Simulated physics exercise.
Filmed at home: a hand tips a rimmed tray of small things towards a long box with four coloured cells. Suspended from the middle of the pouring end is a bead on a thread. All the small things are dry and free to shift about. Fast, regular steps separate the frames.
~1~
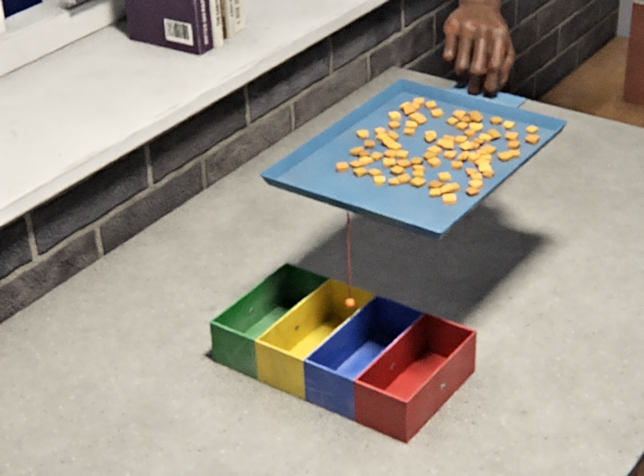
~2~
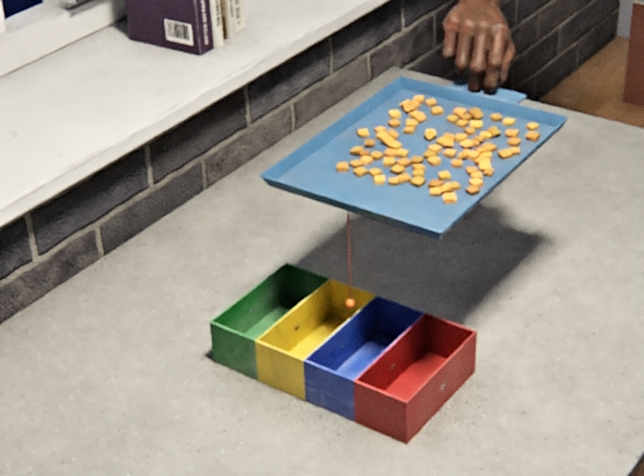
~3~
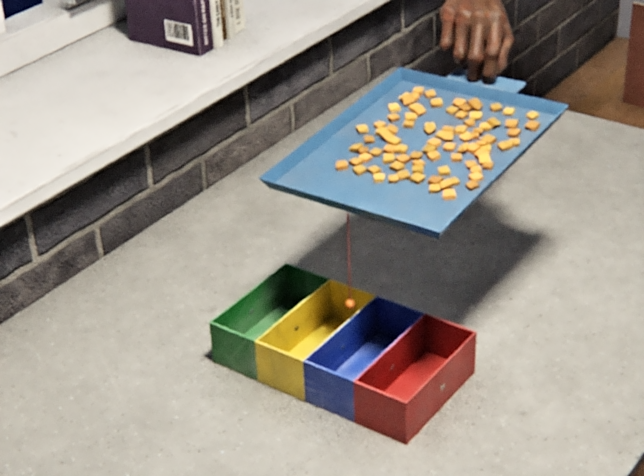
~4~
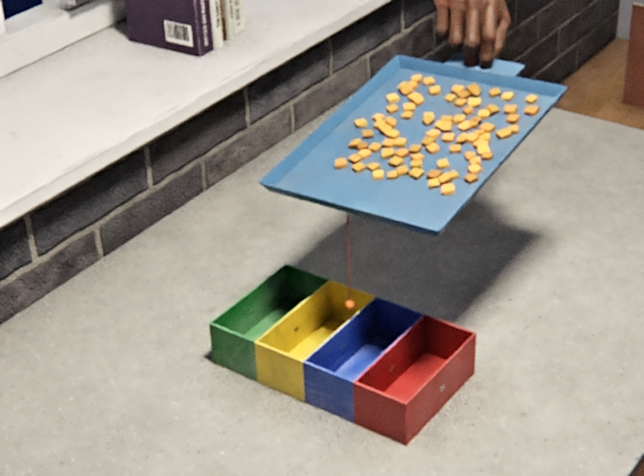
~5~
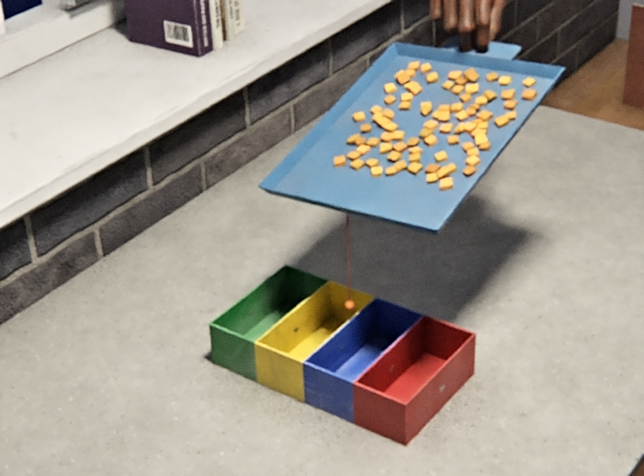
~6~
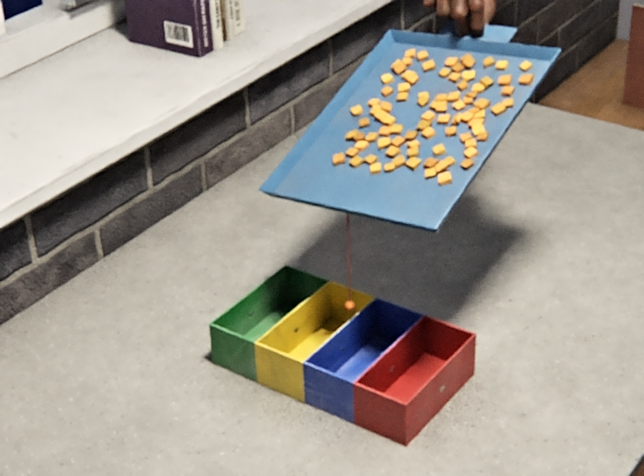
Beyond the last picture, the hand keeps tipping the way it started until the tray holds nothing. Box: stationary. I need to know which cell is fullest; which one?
That is the green cell.
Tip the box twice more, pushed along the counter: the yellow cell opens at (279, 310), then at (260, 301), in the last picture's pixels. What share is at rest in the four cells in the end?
First some 100, then 100 per cent.
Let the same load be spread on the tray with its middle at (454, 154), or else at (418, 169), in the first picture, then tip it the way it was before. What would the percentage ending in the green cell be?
It would be about 50 per cent for the first and about 50 per cent for the second.
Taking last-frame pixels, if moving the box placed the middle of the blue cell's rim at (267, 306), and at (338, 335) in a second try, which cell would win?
First: Blue. Second: The cell in green.
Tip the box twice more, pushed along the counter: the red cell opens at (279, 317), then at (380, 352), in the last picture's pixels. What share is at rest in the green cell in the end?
Roughly 0% on the first try and 50% on the second.
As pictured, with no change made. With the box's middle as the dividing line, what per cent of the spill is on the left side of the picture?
100 in a hundred, roughly.
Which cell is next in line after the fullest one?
I'd say yellow.
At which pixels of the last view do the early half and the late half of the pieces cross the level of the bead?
Around (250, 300), followed by around (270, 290).
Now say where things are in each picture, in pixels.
Corners of the pouring end at (268, 173) and (438, 228), level; middle of the load at (435, 151), cereal squares; bead on its thread at (350, 303); green cell at (234, 346); yellow cell at (281, 366); blue cell at (329, 386); red cell at (381, 408), in the first frame.
Corners of the pouring end at (268, 174) and (438, 227), level; middle of the load at (435, 149), in the second frame.
Corners of the pouring end at (267, 176) and (437, 226), tipped barely, lowest at the left corner; middle of the load at (434, 143), in the third frame.
Corners of the pouring end at (267, 180) and (436, 225), tipped a little, lowest at the left corner; middle of the load at (433, 135), in the fourth frame.
Corners of the pouring end at (266, 183) and (434, 224), tipped a little, lowest at the left corner; middle of the load at (431, 126), in the fifth frame.
Corners of the pouring end at (267, 186) and (433, 223), tipped clearly, lowest at the left corner; middle of the load at (429, 117); green cell at (234, 349); yellow cell at (280, 368); blue cell at (329, 389); red cell at (380, 410), in the sixth frame.
Soon after the last picture, tray tipped steeply; about half on the tray; a stray few in the green cell; a stray few in the yellow cell; about half falling or outside the box.
A little later, tray tipped past a quarter turn; about two thirds in the green cell; about a quarter in the yellow cell; a stray few in the blue cell; about a quarter falling or outside the box.
Later still, tray tipped past a quarter turn; about two thirds in the green cell; about a quarter in the yellow cell; a stray few in the blue cell; about a quarter falling or outside the box.
At rest, tray tipped past a quarter turn; about two thirds in the green cell; about a quarter in the yellow cell; a stray few in the blue cell; none in the red cell; about a quarter outside the box.
